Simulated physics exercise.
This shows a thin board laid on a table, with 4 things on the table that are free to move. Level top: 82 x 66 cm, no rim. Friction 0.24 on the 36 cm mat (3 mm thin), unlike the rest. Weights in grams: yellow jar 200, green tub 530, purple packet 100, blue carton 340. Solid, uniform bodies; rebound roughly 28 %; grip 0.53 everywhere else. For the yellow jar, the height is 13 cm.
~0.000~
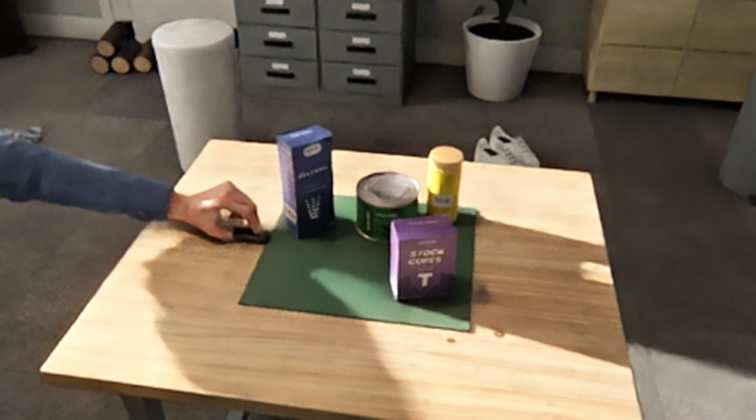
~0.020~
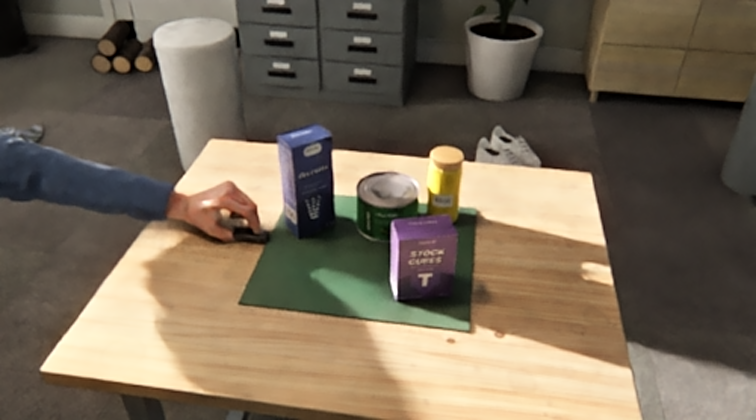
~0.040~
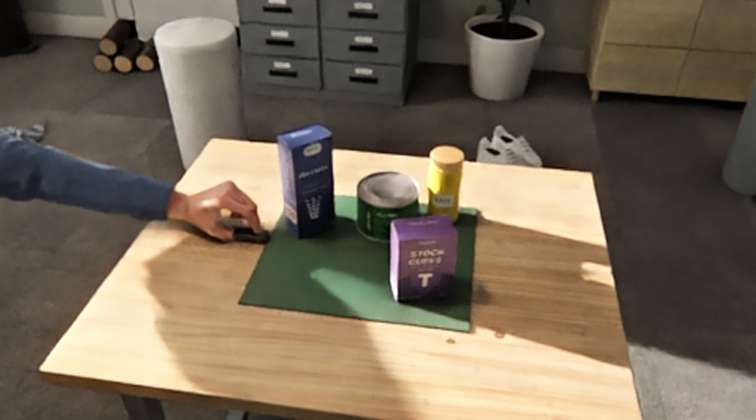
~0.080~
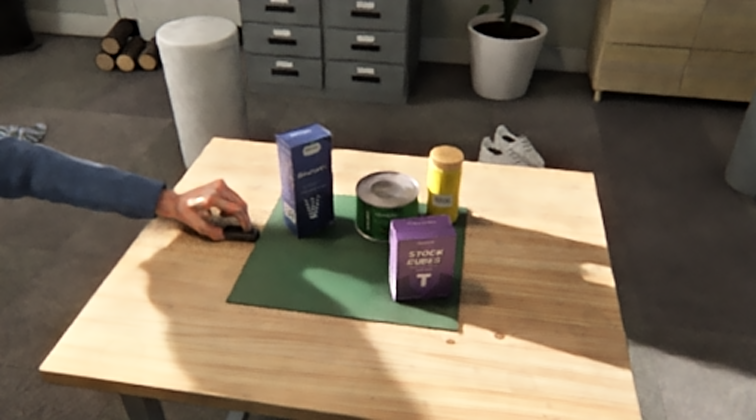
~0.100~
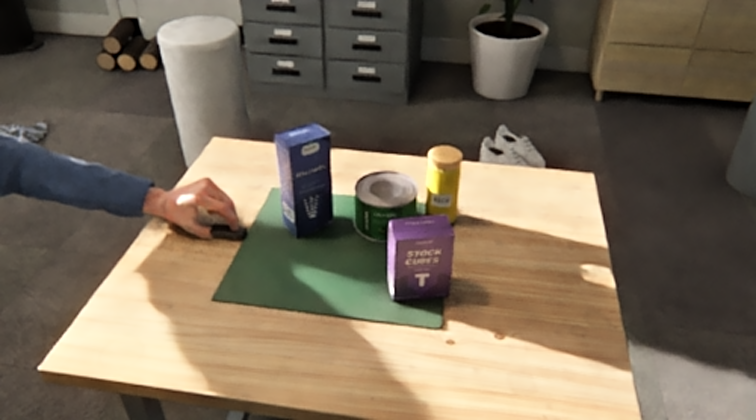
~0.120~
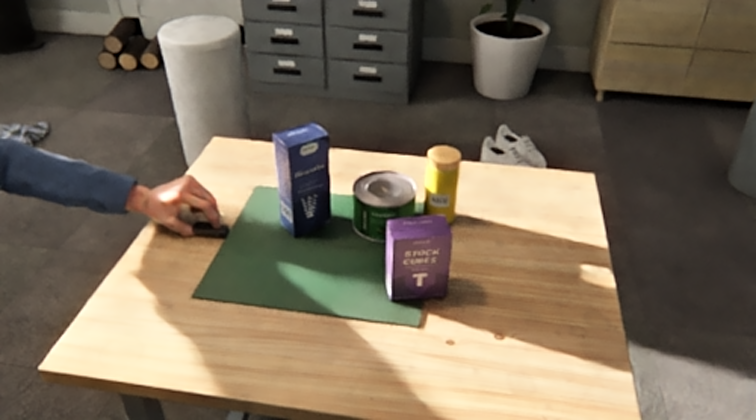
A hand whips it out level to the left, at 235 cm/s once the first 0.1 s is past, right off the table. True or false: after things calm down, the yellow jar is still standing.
True.
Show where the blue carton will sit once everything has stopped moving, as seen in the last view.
Roughly at (254, 171) in the last picture.
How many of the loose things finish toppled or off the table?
Count: 1.
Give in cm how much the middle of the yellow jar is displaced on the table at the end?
About 2 cm.
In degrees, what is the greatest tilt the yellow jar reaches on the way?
About 4°.
By 0.22 s, mat pulled 31 cm; yellow jar tilted 3° near (433, 186); blue carton tilted 7°; green tub 3 cm from its spot.
By 0.42 s, mat pulled 78 cm; yellow jar 2 cm from its spot near (435, 187); blue carton tilted 13°; green tub 4 cm from its spot.
By 0.72 s, mat pulled 92 cm; yellow jar 2 cm from its spot near (436, 187); blue carton tilted 63°; green tub 4 cm from its spot.
When it is over (1.3 s), lying over on the table, blue carton; the other 3 within 6 cm of the start. End places, in pixels of the last picture, yellow jar near (436, 187).
